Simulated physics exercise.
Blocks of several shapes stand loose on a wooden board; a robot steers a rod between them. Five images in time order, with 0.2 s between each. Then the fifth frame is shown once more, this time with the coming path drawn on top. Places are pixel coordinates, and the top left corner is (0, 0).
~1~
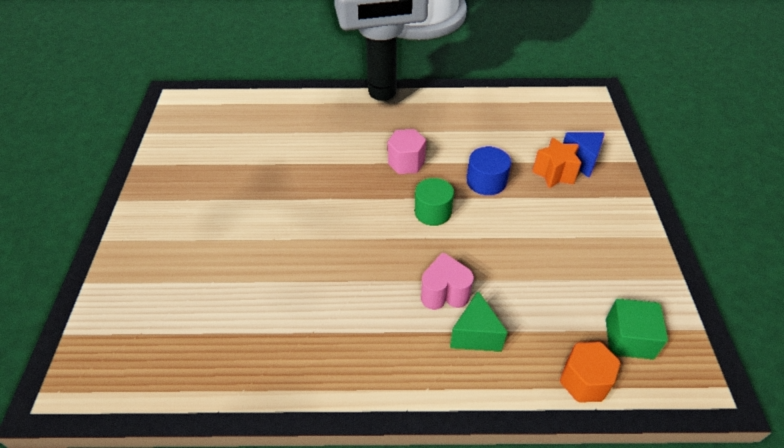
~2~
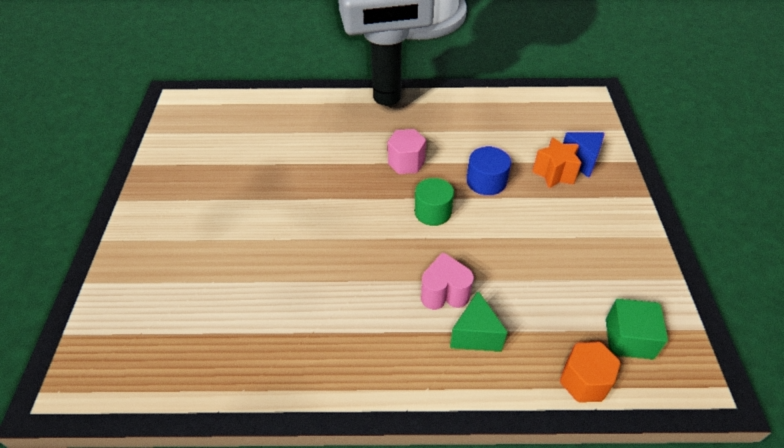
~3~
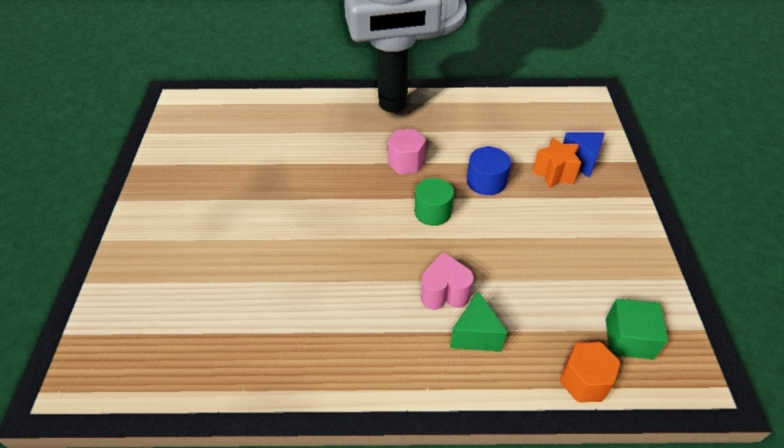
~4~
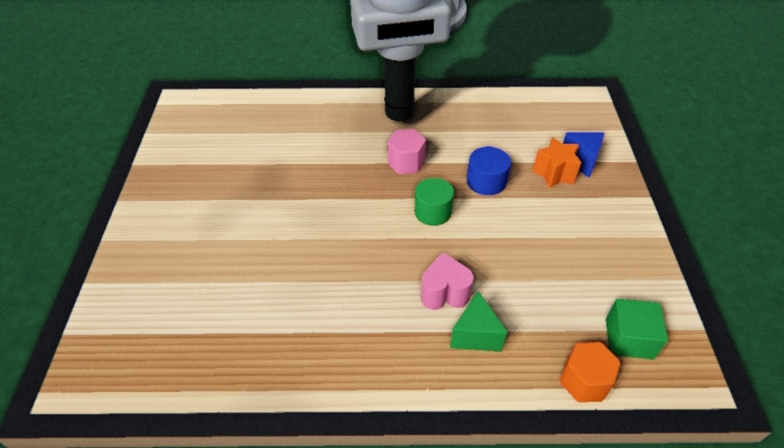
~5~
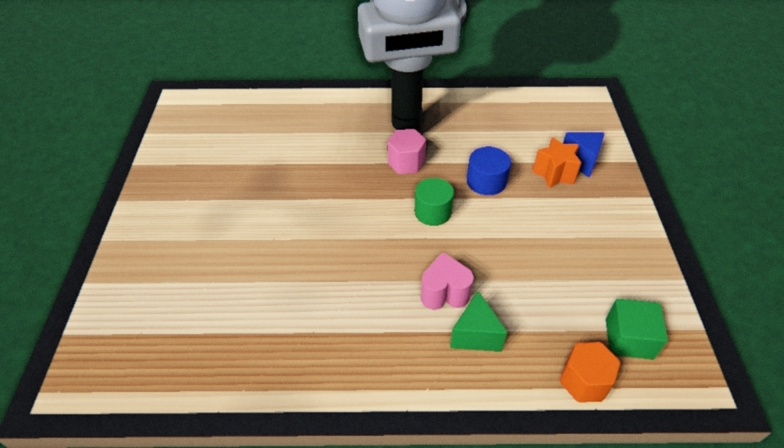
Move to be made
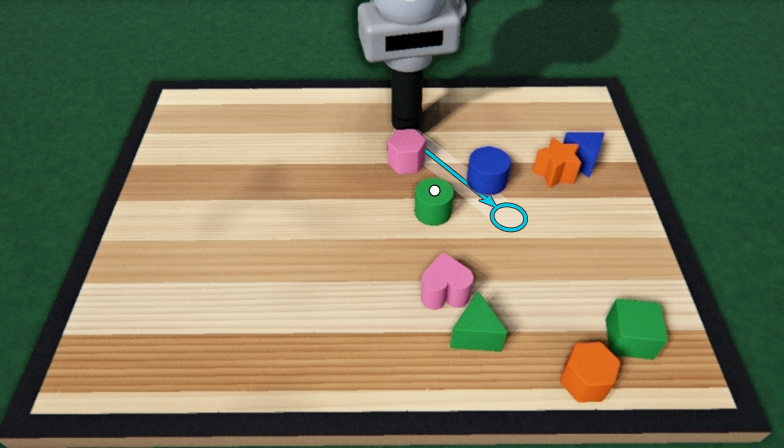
In this clip, colored blocks of several shapes stand still on a striped wooden board while a robot's black rod moves a short way from the back edge toward the viewer and slightly right, nearing the pink six-sided block.
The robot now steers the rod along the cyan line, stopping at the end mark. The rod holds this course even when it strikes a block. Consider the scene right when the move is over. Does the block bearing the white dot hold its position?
Yes, that is what happens.
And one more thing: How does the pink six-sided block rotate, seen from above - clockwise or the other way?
The sense of turning is clockwise.
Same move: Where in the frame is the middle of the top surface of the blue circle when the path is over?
It should be at about (536, 175).
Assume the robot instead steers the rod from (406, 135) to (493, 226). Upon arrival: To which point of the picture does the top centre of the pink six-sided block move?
It ends at (407, 155).
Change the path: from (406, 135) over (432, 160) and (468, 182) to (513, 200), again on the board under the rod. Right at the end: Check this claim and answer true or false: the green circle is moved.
That claim is false.
Drawn move, in a line from (406, 135) to (509, 217); the dot is on the green circle.
The first path, step by step. One third of the way, rod at (439, 150); pink six-sided block at (410, 150), turned 50° clockwise.
Two thirds of the way, rod at (475, 178); pink six-sided block at (410, 150), turned 50° clockwise; blue circle at (514, 168).
At the end, rod at (511, 206); pink six-sided block at (410, 150), turned 50° clockwise; green circle still; blue circle at (536, 175).
